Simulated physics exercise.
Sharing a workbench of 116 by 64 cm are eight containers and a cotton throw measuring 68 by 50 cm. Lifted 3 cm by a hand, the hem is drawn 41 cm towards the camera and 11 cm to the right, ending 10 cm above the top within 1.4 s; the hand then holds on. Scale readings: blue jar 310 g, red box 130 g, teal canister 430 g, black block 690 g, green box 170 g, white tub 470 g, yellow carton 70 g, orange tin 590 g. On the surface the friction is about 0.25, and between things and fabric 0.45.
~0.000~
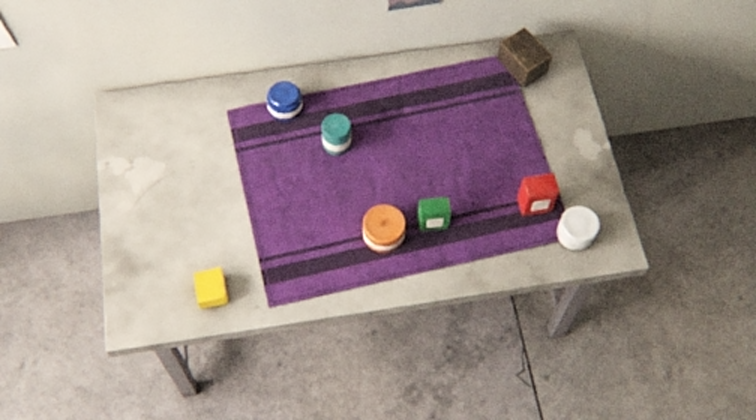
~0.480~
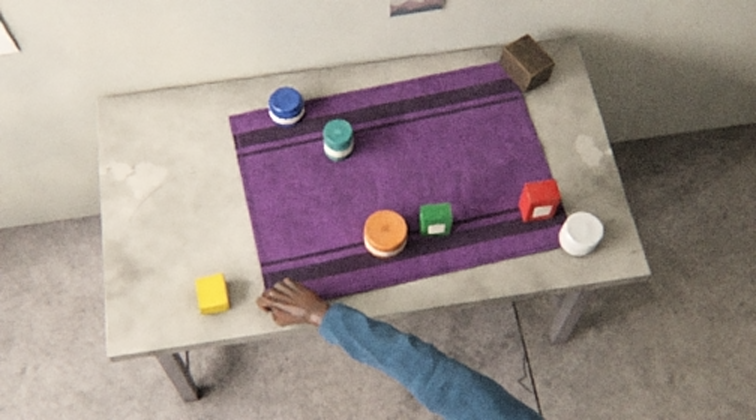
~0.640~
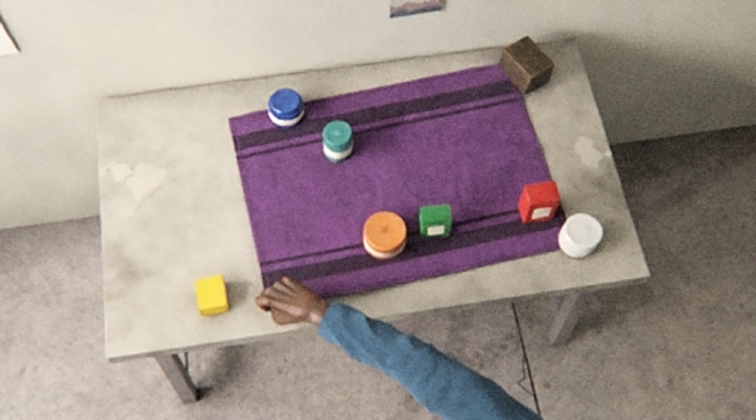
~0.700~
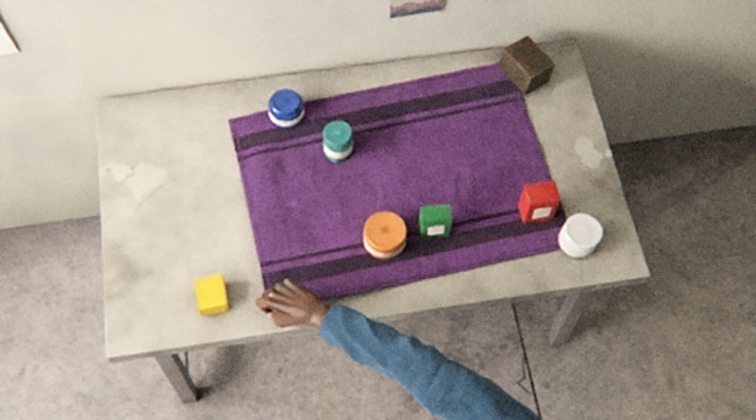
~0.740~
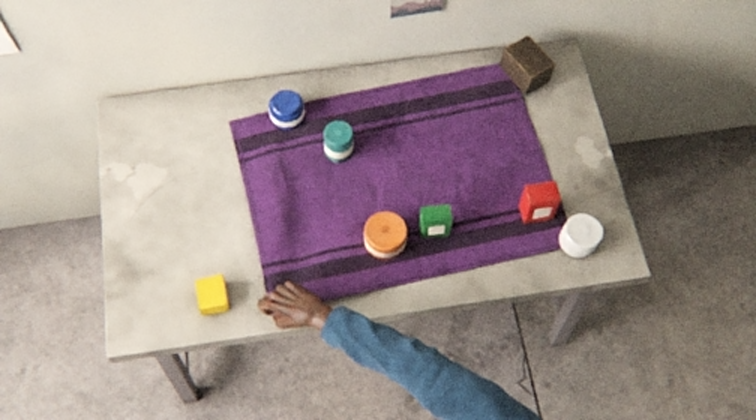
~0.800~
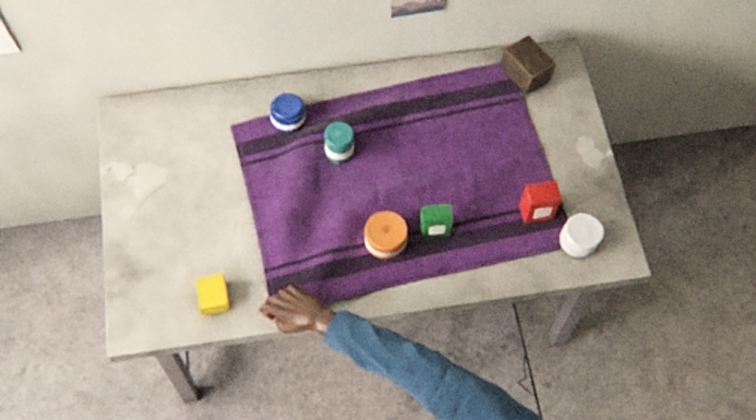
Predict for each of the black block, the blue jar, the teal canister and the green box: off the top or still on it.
Result: Black block: Safe; blue jar: Lost; teal canister: Lost; green box: Lost.
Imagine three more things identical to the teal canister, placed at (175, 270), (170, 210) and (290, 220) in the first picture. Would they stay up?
Respectively, the copies end as follows: Still in place, still in place, gone from the top.
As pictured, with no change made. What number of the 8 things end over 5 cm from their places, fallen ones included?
The count is 6.
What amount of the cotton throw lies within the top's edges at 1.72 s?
I'd say close to 50 per cent of it.
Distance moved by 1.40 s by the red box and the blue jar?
Roughly red box 6 cm and blue jar 25 cm.
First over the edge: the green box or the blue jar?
Green.
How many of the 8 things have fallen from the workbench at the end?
I make it 5.
After 1.1 s, 95 % of the cotton throw is still over the top; blue jar 12 cm off its start, teal canister 11 cm off its start, green box 5 cm off its start.
After 1.4 s, 85 % of the cotton throw is still over the top; blue jar 27 cm off its start, teal canister 24 cm off its start, green box 12 cm off its start.
After 1.7 s, 50 % of the cotton throw is still over the top; blue jar 43 cm off its start at (257, 272), teal canister 40 cm off its start at (318, 301), green box over the edge.
After 2.0 s, 10 % of the cotton throw is still over the top; teal canister over the edge, blue jar 55 cm off its start, green box over the edge.
After 3.6 s, 0 % of the cotton throw is still over the top; teal canister over the edge, blue jar over the edge, green box over the edge, black block 1 cm off its start at (528, 59).
